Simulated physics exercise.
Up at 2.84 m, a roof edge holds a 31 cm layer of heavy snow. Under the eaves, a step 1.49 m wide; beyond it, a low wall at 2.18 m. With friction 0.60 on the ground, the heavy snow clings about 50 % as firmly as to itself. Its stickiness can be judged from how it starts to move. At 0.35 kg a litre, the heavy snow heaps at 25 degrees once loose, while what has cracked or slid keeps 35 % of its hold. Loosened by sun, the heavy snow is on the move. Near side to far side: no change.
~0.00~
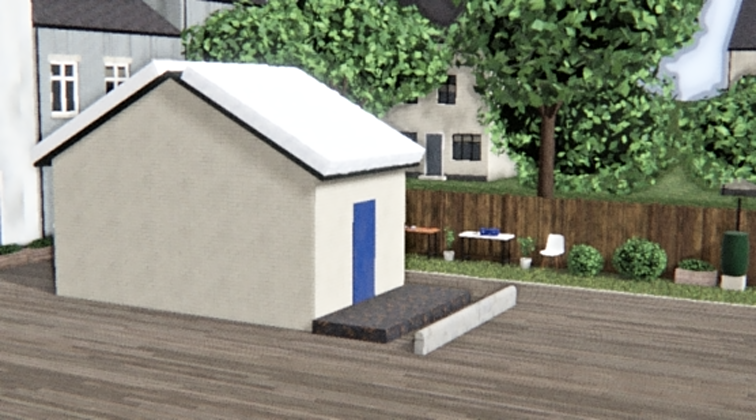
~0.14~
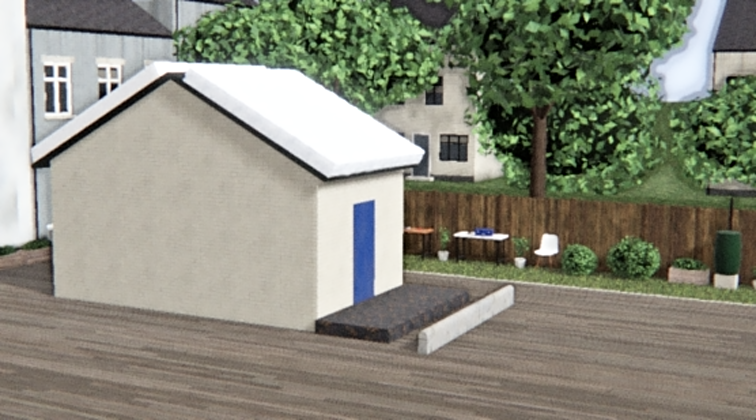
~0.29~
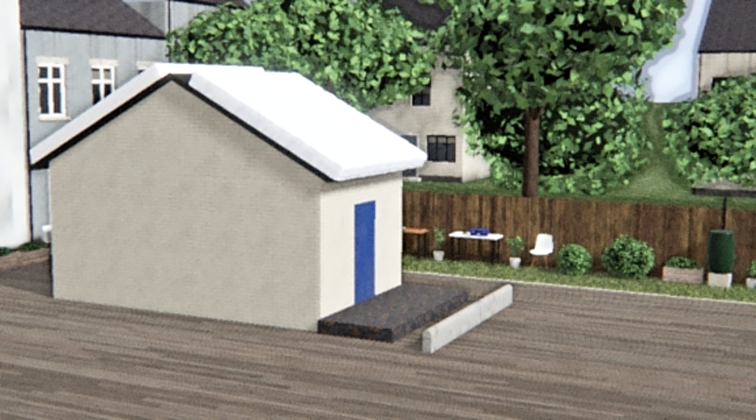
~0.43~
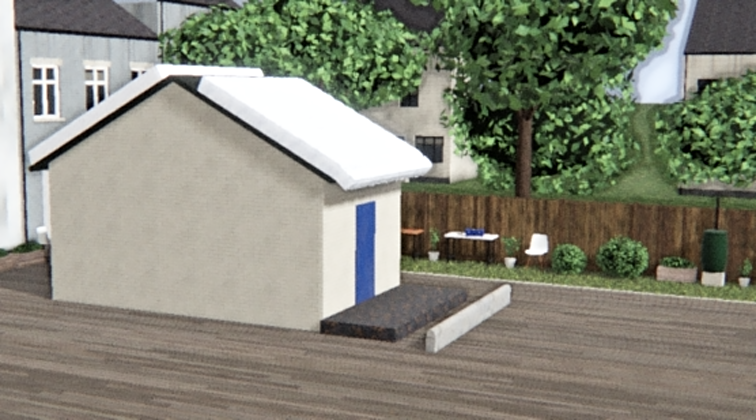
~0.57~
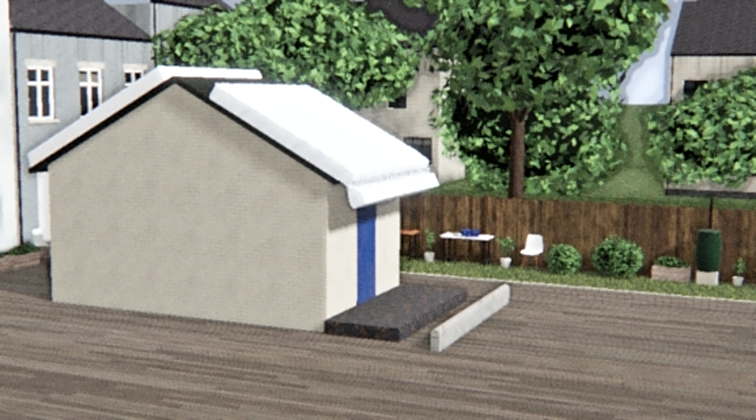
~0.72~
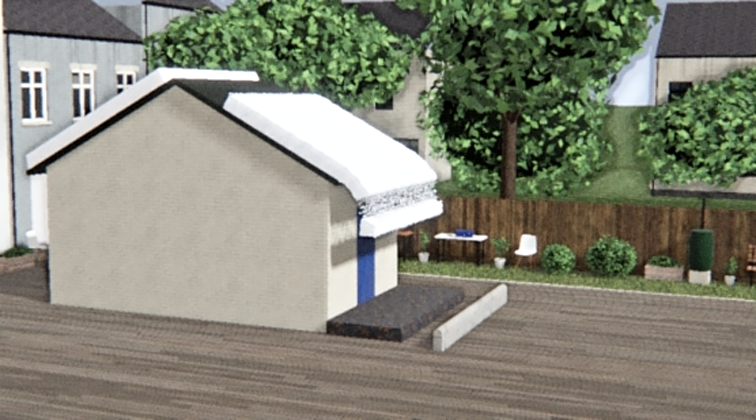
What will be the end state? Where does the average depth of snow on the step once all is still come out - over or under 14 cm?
Result: Under.
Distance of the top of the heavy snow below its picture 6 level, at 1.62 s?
Roughly 1.9 m.
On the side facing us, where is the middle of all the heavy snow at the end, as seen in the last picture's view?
It comes out near (483, 341), give or take.
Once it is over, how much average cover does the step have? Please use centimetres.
9 cm.
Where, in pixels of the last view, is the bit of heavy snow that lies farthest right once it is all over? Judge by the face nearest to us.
Roughly at the pixel (684, 372).
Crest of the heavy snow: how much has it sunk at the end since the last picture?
Around 3.8 m.
After 1.13 s, 60 % of the snow is still up on the roof and 40 % is falling or down.
After 1.62 s, none of the snow is still up on the roof and all is falling or down.
After 2.11 s, none of the snow is still up on the roof and all is falling or down.
After 2.60 s, none of the snow is still up on the roof and all is falling or down.
After 3.10 s, none of the snow is still up on the roof and the snow on the step is 8.7 cm deep on average.
